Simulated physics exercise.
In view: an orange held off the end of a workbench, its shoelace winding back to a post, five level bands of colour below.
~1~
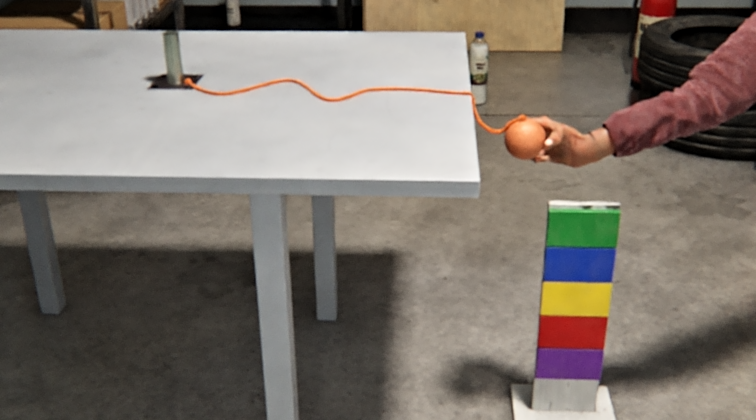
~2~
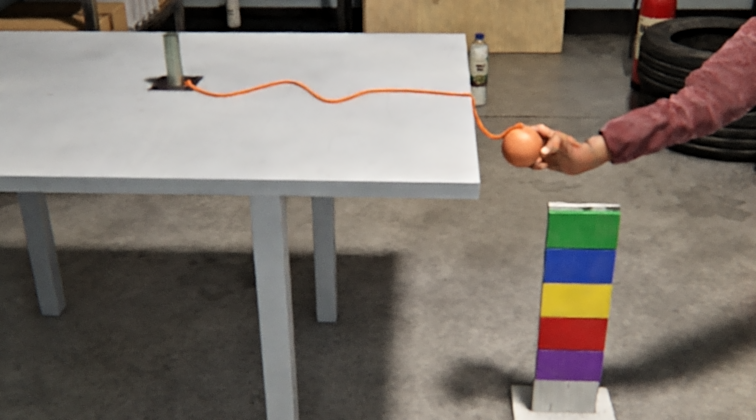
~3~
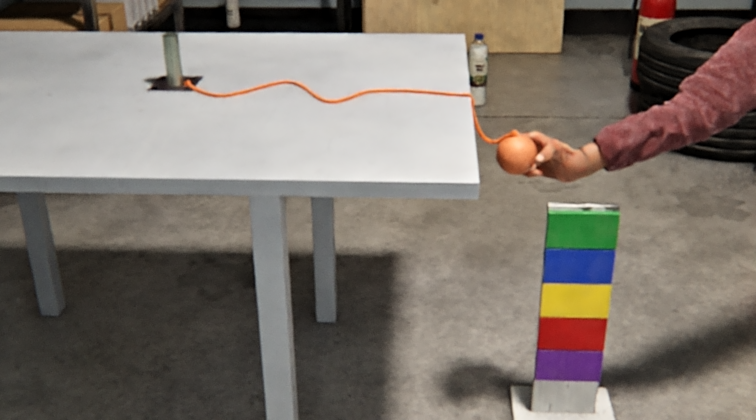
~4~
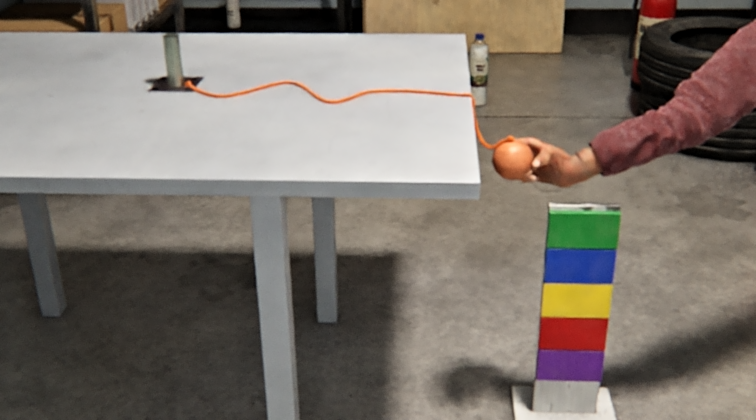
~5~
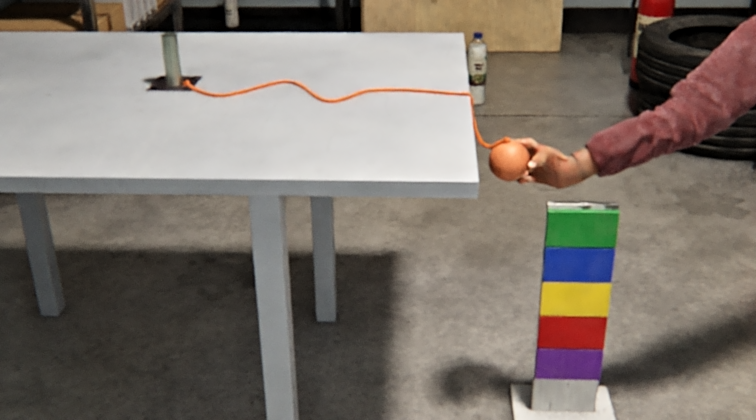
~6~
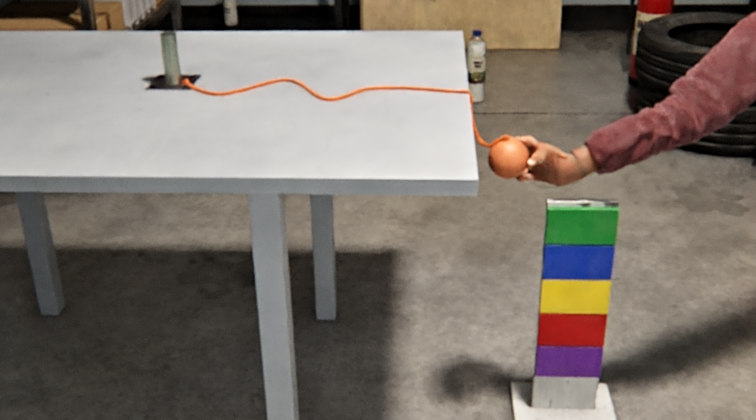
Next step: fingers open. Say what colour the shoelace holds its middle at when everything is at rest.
That would be blue.
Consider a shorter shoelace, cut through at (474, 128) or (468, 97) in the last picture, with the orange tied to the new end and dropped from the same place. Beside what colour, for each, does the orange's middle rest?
In order, the results are green and higher than all five.
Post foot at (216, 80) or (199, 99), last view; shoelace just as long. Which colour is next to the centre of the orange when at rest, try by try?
First case: Yellow. Second case: Yellow.
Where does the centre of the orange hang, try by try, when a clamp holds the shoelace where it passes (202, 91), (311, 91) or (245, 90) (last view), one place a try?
For the three tries you'd see (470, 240), (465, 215) and (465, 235).
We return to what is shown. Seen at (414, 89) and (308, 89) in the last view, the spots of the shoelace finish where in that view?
Point one to (470, 115), point two to (350, 89).
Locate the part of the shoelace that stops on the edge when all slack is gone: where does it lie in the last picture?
Location: About (401, 88).
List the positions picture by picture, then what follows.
The first picture shows orange (525, 139); green (583, 230); blue (580, 266); yellow (576, 300); red (573, 333); purple (569, 365).
The second picture shows orange (522, 147); shoelace through (209, 94) (276, 84) (321, 99) (384, 91) (467, 97).
The third picture shows orange (517, 155).
The fourth picture shows orange (513, 160); shoelace through (209, 95) (276, 84) (321, 99) (384, 91) (467, 97).
The fifth picture shows orange (509, 161).
The sixth picture shows orange (508, 159); shoelace through (206, 93) (274, 82) (318, 96) (382, 88) (465, 94).
Soon after, orange near (501, 257); level with blue.
After that, orange near (443, 246); level with blue.
And then, orange near (476, 254); level with blue.
In the end, orange near (468, 255); level with blue. Its centre hangs level with the blue band.
